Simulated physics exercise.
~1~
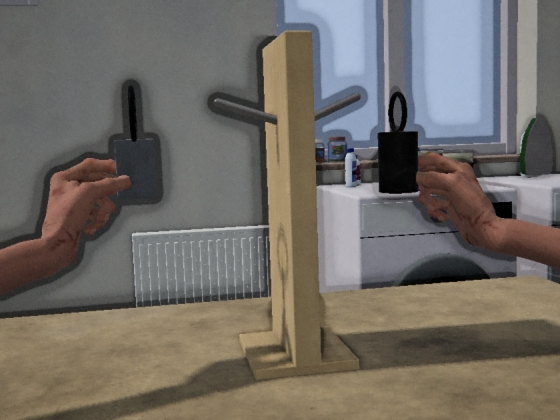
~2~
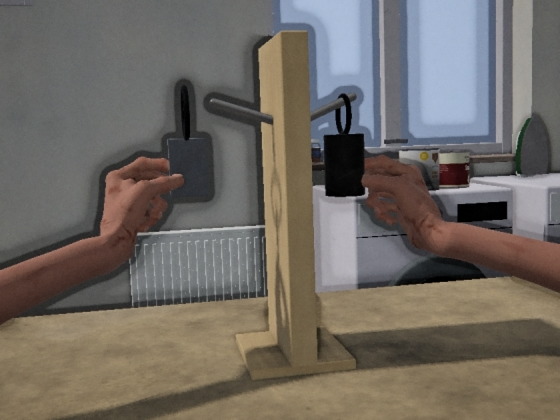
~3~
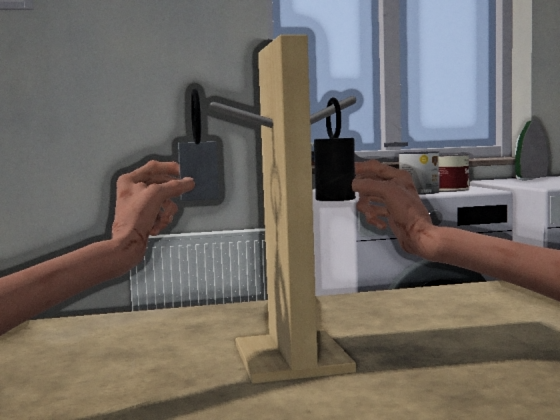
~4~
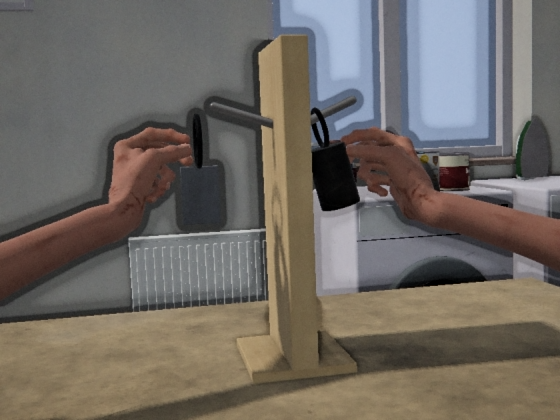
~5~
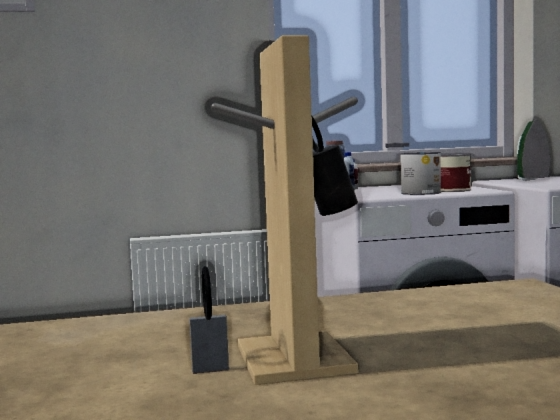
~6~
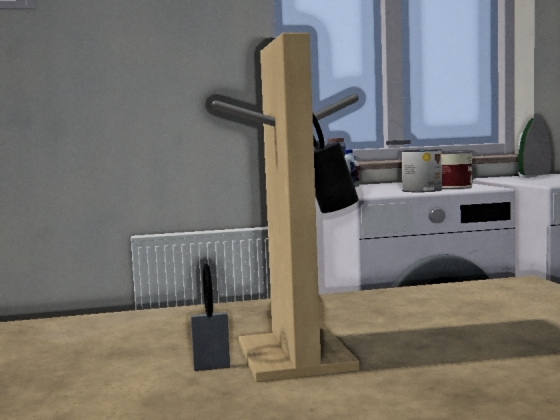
The clip opens on a wooden stand with a peg on each side, while one hand holds a grey tag at the left and another holds a black lantern at the right. Both hands move inward, bringing the loops up near the pegs. The tag is then lowered a little, and the lantern tilts close to the post as the hands release. With the hands gone, the grey tag drops to the surface beside the stand's base. The black lantern stays hanging on the right, tilted, and the tag rests upright below the left peg.
